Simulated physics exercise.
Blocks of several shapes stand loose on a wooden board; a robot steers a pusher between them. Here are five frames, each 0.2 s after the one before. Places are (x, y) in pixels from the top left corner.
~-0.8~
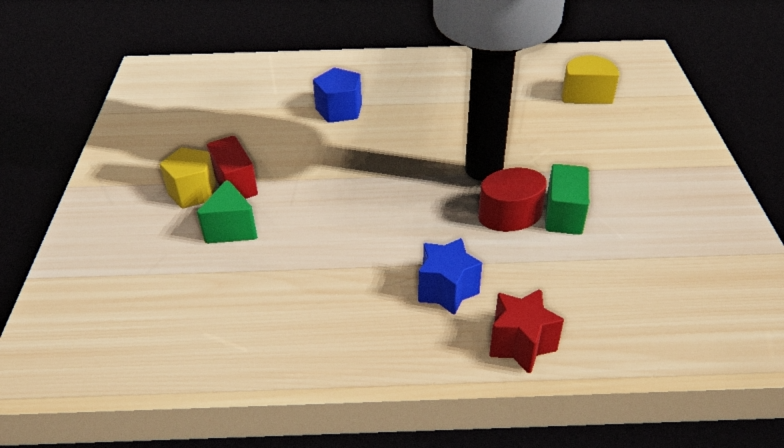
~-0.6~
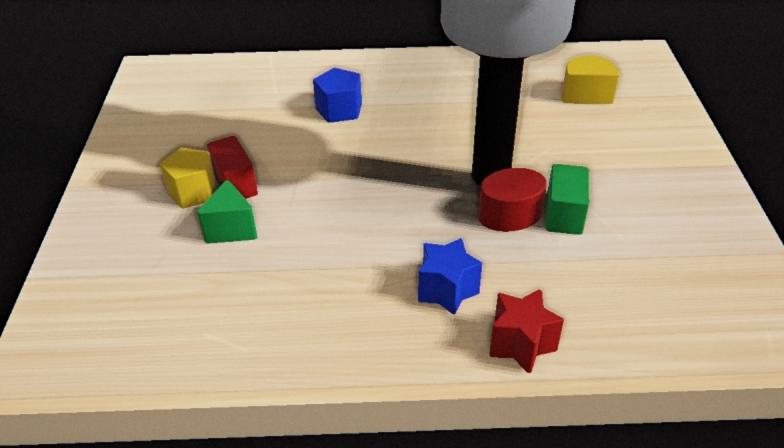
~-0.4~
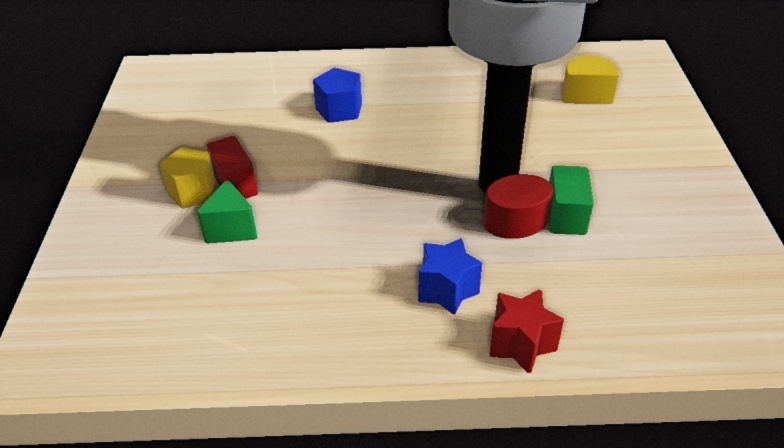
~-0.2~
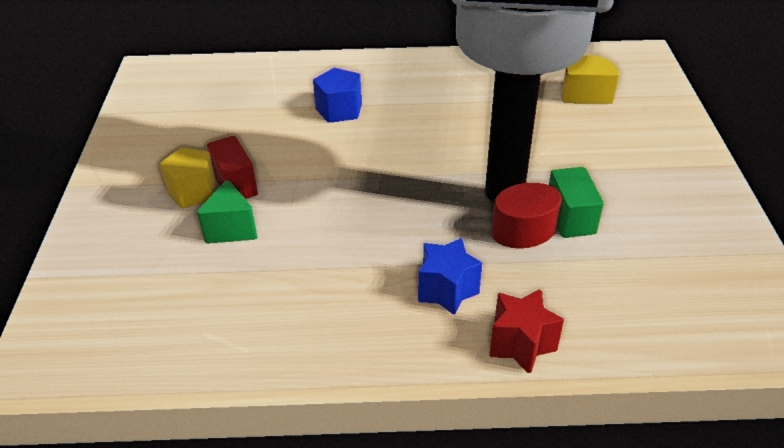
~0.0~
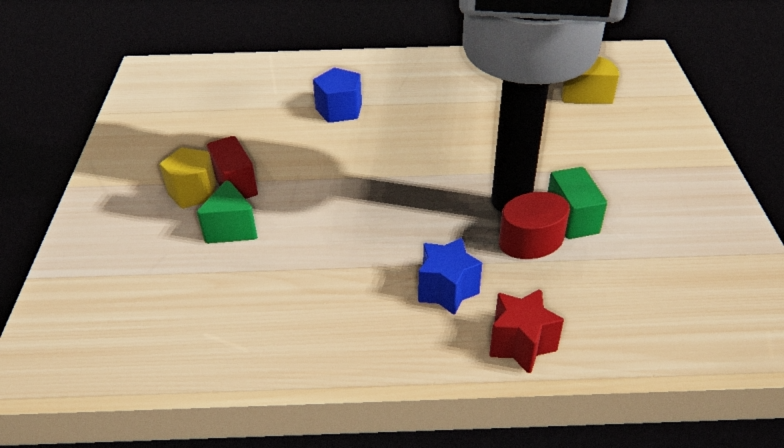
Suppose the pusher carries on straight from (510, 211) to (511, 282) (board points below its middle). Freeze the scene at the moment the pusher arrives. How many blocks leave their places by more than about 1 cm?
I count one.
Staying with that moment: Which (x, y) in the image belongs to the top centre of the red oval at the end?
The middle of its upper face should be somewhere near (566, 250).
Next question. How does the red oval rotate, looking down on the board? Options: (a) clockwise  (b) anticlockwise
I choose b.
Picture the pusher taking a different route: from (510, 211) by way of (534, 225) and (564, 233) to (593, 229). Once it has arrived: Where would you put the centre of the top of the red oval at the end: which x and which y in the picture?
The centre of its top face lies at (562, 234).
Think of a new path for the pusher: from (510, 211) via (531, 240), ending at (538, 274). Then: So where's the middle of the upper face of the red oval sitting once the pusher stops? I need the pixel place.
So, by the moment the path ends, you'll find the top centre of the red oval at (583, 272).
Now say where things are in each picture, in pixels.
In the first picture, lower end of the pusher at (484, 170), tops of blocks, blue star-shaped block at (449, 259), red oval at (514, 183).
In the second picture, pusher at (491, 177), blocks as before.
In the third picture, pusher at (498, 184), red oval at (520, 190).
In the fourth picture, pusher at (505, 193), red oval at (528, 199).
In the fifth picture, pusher at (511, 202), blue star-shaped block at (449, 259), red oval at (536, 209).
What follows on the original path. Halfway along, pusher at (512, 236); red oval at (555, 238), turned 40° anticlockwise.
At the end, pusher at (512, 273); blue star-shaped block not moved; red oval at (566, 250), turned 70° anticlockwise.
